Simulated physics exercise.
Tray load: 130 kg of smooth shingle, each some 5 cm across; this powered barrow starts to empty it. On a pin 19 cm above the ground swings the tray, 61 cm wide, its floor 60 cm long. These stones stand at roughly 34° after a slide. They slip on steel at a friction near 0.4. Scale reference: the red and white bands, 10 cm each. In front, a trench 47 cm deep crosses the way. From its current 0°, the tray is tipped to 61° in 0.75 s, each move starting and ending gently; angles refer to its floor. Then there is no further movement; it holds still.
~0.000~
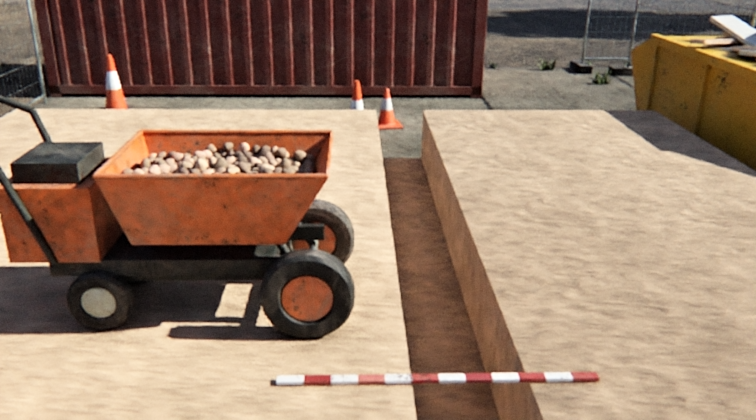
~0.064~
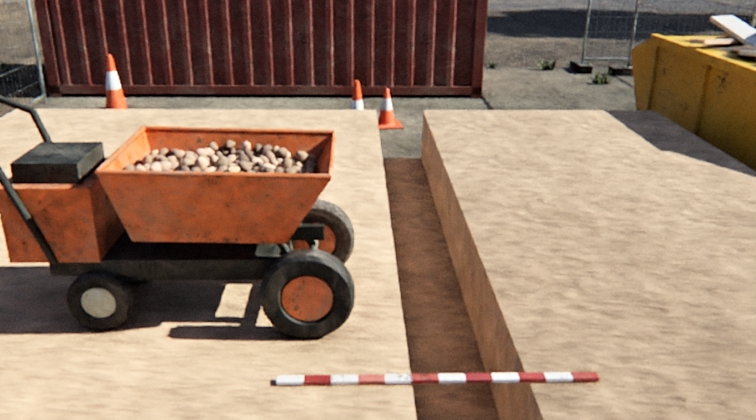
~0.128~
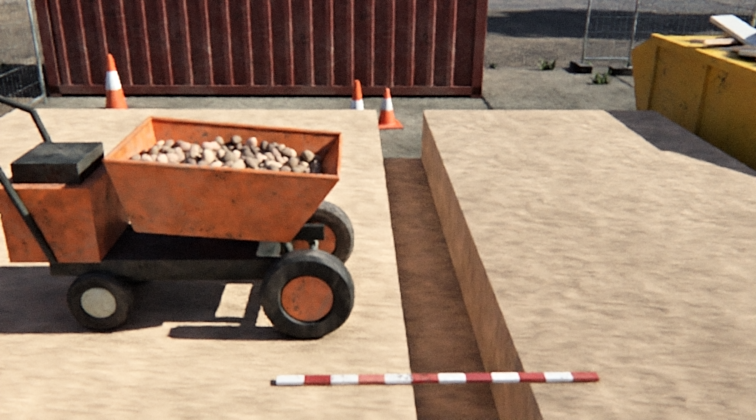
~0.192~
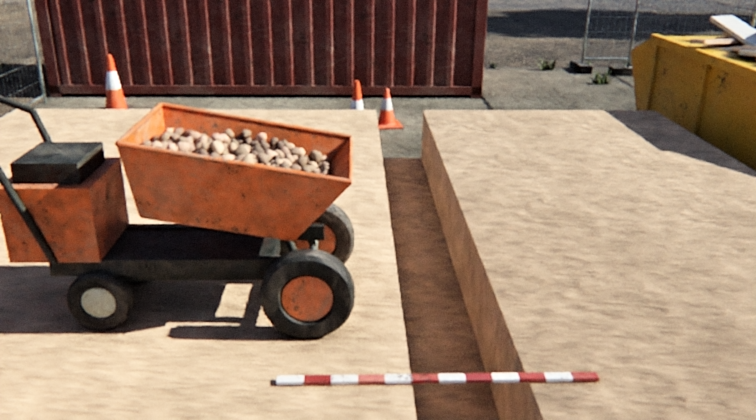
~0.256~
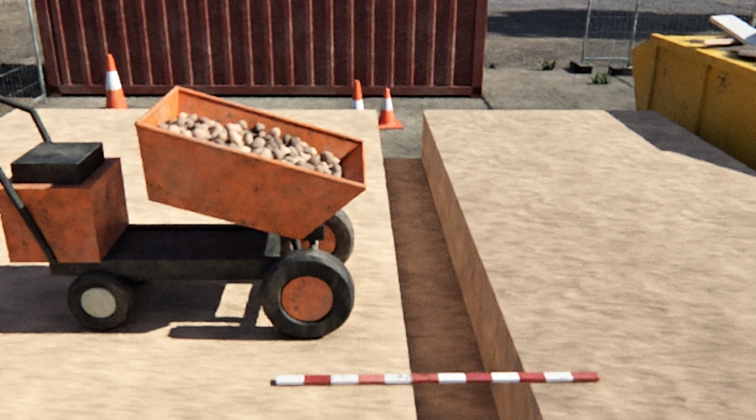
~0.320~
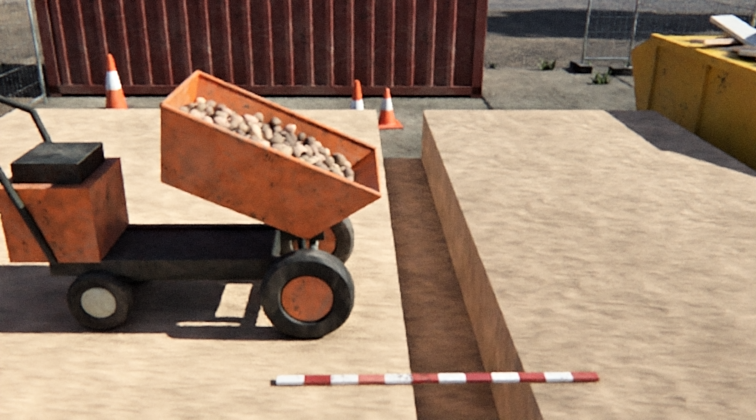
The clip opens on an orange powered barrow, its tray level and loaded with rounded stones, standing left of a trench with a red and white banded pole lying across it. The tray's left end rises, slowly and then faster, tilting the stones toward the trench while the wheels stay still.
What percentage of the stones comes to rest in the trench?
About 46 per cent.
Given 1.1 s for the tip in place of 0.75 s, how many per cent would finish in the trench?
55 %.
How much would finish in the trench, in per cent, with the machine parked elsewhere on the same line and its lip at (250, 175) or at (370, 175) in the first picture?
The first gives about 60 percent and the second about 25 percent.
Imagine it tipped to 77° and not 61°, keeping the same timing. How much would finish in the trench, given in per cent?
It would be near 60 per cent.
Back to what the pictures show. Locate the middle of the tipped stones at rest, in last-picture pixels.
Roughly at (474, 373).
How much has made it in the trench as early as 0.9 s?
Around 15 per cent of it.
After 0.6 s the floor is at 51°; 100 % in the tray; the foremost stones are at (393, 207).
After 0.9 s the floor is at 61°; 87 % in the tray, 13 % in the trench; the foremost stones are at (494, 280).
After 1.2 s the floor is at 61°; 49 % in the tray, 27 % in the trench, 24 % past the trench; the foremost stones are at (625, 309).
After 3.2 s the floor is at 61°; 29 % in the tray, 46 % in the trench, 25 % past the trench; the foremost stones are past the picture's edge.
